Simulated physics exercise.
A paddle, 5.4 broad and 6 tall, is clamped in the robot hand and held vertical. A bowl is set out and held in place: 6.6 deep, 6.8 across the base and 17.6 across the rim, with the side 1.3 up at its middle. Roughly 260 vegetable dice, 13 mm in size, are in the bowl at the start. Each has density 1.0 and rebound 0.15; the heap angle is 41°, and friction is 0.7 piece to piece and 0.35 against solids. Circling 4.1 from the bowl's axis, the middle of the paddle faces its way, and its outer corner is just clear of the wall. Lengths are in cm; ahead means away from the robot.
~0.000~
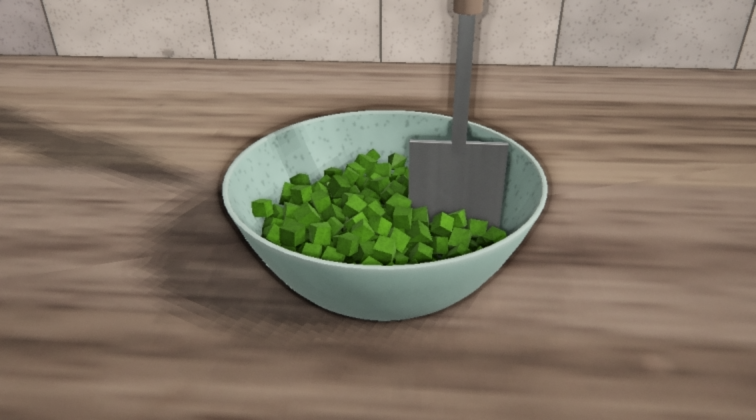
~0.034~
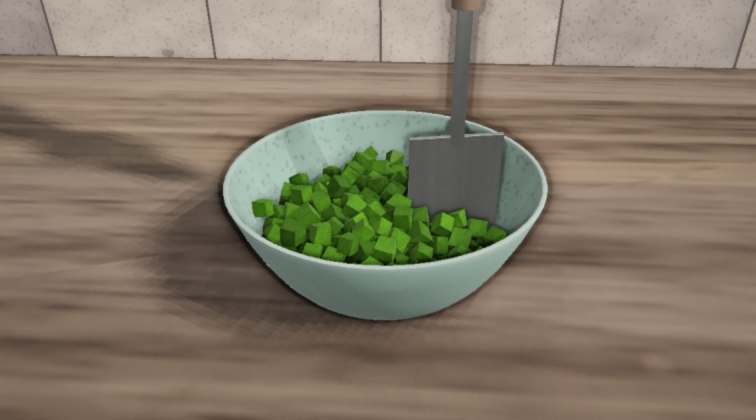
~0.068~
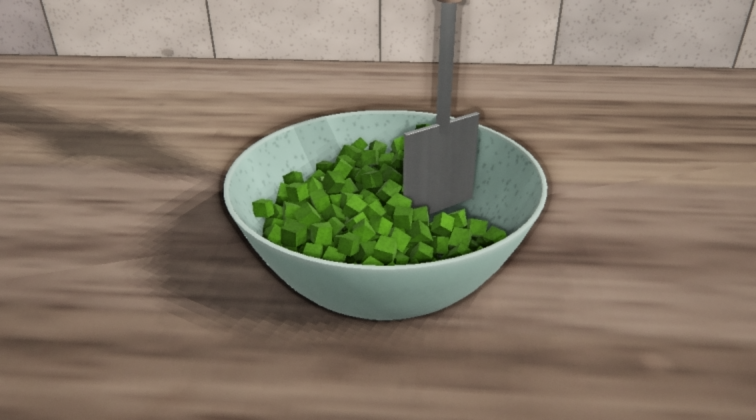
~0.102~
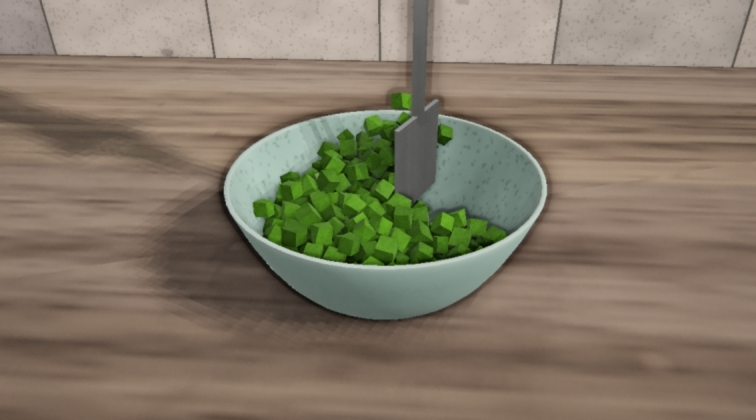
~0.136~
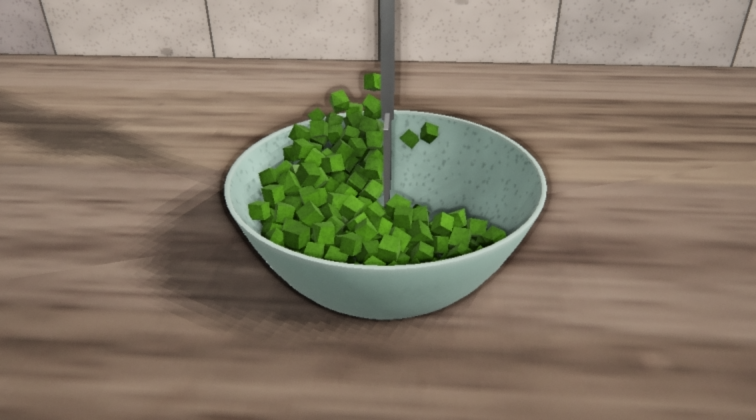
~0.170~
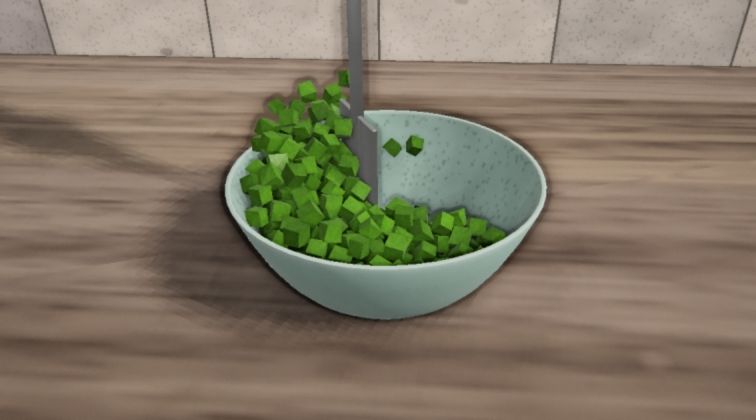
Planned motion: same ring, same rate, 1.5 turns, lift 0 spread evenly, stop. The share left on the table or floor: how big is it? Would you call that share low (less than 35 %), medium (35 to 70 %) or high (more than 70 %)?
I would call it medium.
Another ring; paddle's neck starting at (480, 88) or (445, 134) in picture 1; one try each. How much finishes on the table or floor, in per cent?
First try about 30 per cent, second try about 45 per cent.
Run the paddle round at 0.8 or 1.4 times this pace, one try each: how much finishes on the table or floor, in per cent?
First try close to 40, second close to 60, in per cent.
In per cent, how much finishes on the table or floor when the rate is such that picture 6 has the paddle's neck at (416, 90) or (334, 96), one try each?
Roughly 25 per cent on the first try and 55 per cent on the second.
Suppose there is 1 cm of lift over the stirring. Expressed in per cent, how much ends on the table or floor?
Around 45 %.
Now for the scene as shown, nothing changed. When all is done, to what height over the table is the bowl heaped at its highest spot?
6.5 cm or so.
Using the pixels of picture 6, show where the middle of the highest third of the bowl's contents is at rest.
It is centred near (326, 259).
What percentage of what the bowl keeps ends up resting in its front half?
Around 75 percent of it.
After 0.37 s, 281° round, highest piece 9 above the table; 204 in the bowl, 31 on the table or floor, 25 in flight or on the tool.
After 0.58 s, 83° round, highest piece 8 above the table; 158 in the bowl, 86 on the table or floor, 16 in flight or on the tool.
After 0.88 s, 180° round, highest piece 7 above the table; 138 in the bowl, 121 on the table or floor, 1 in flight or on the tool.
After 1.58 s, 180° round, highest piece 7 above the table; 138 in the bowl, 122 on the table or floor.
At rest, 138 in the bowl, 122 on the table or floor. That is 47 % on the table or floor.
